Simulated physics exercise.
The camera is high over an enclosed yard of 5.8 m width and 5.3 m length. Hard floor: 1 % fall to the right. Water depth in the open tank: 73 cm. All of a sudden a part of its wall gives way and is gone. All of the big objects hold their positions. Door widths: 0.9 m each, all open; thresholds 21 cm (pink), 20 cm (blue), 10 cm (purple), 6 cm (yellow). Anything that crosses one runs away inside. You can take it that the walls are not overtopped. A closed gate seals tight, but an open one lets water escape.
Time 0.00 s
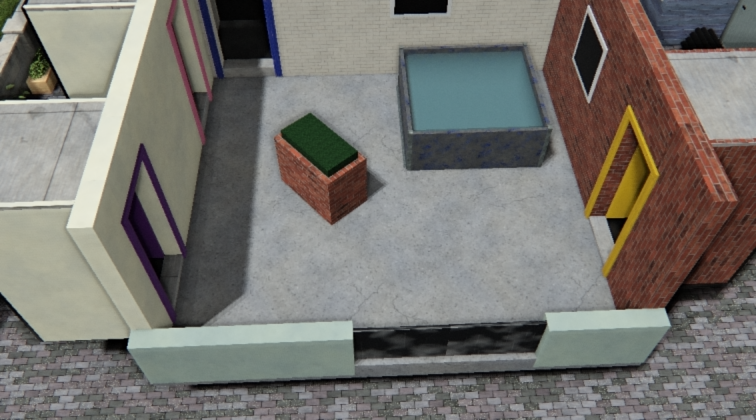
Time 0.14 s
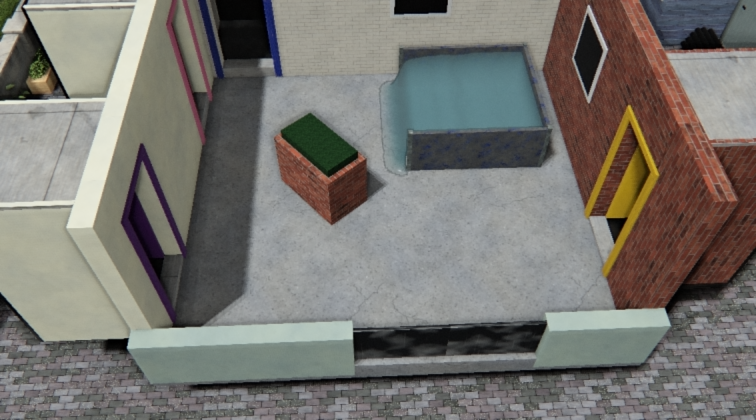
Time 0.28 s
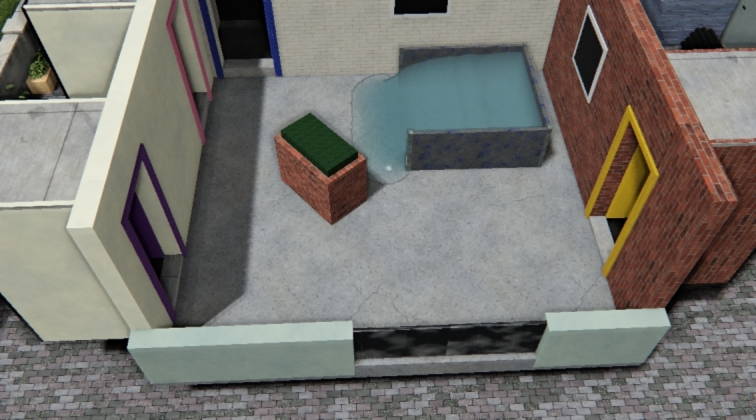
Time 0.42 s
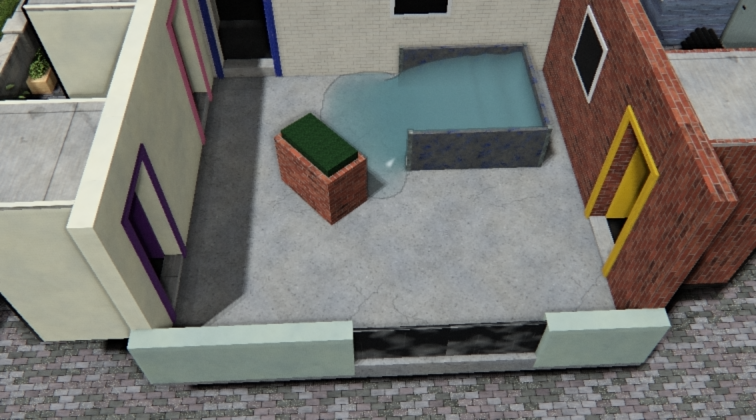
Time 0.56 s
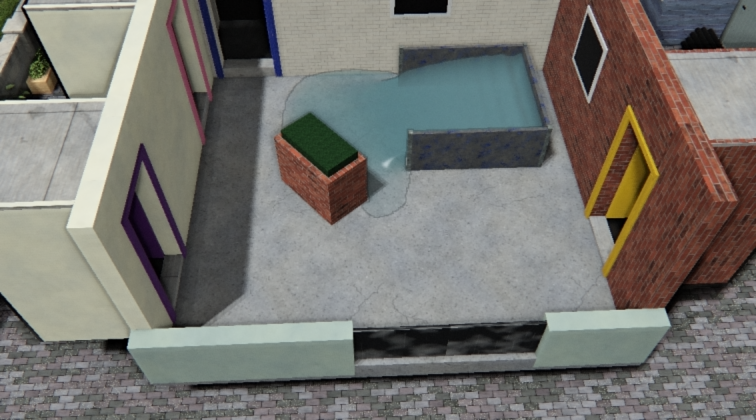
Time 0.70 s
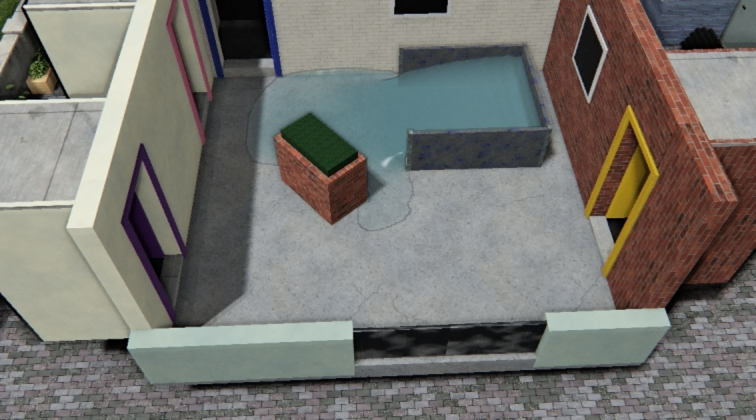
In a walled yard with a brick planter, the left side of a water-filled tank vanished, and water poured out across the floor, spreading leftward and around both sides of the planter.
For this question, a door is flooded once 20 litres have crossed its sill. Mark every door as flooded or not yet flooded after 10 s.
After that time, pink door: Flooded; blue door: Flooded; purple door: Not yet flooded; yellow door: Flooded.
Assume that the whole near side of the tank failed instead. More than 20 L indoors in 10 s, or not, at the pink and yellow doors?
With respect to that limit, pink ends up inside it, yellow ends up outside it.
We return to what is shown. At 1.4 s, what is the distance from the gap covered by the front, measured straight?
Distance: Approx. 3.6 m.
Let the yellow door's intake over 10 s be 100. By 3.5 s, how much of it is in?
It comes to about 0 per cent.
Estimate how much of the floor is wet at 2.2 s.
Near 50 per cent is wet.
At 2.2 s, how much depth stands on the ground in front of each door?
Centimetres: Pink 42 / blue 37 / purple 2 / yellow 0.
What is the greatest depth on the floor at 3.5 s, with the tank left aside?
28 cm or so.
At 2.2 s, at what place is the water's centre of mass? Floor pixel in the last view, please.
(353, 128).
After 1.4 s water covers 35 % of the floor and is deepest (44 cm) near (214, 80); pink door 39 cm at the sill, 25 L in, blue door 12 cm at the sill, 0 L in, purple door not reached, yellow door not reached.
After 2.2 s water covers 50 % of the floor and is deepest (50 cm) near (213, 87); pink door 42 cm at the sill, 118 L in, blue door 37 cm at the sill, 28 L in, purple door 2 cm at the sill, 0 L in, yellow door not reached.
After 3.5 s water covers 85 % of the floor and is deepest (28 cm) near (223, 86); pink door 27 cm at the sill, 206 L in, blue door 28 cm at the sill, 143 L in, purple door 6 cm at the sill, 0 L in, yellow door 4 cm at the sill, 0 L in.
After 6.0 s water covers 90 % of the floor and is deepest (22 cm) near (619, 338); pink door 8 cm at the sill, 215 L in, blue door 9 cm at the sill, 160 L in, purple door 10 cm at the sill, 1 L in, yellow door 7 cm at the sill, 0 L in.
After 10.0 s water covers 100 % of the floor and is deepest (20 cm) near (549, 107); pink door 4 cm at the sill, 215 L in, blue door 4 cm at the sill, 160 L in, purple door 4 cm at the sill, 7 L in, yellow door 14 cm at the sill, 103 L in.
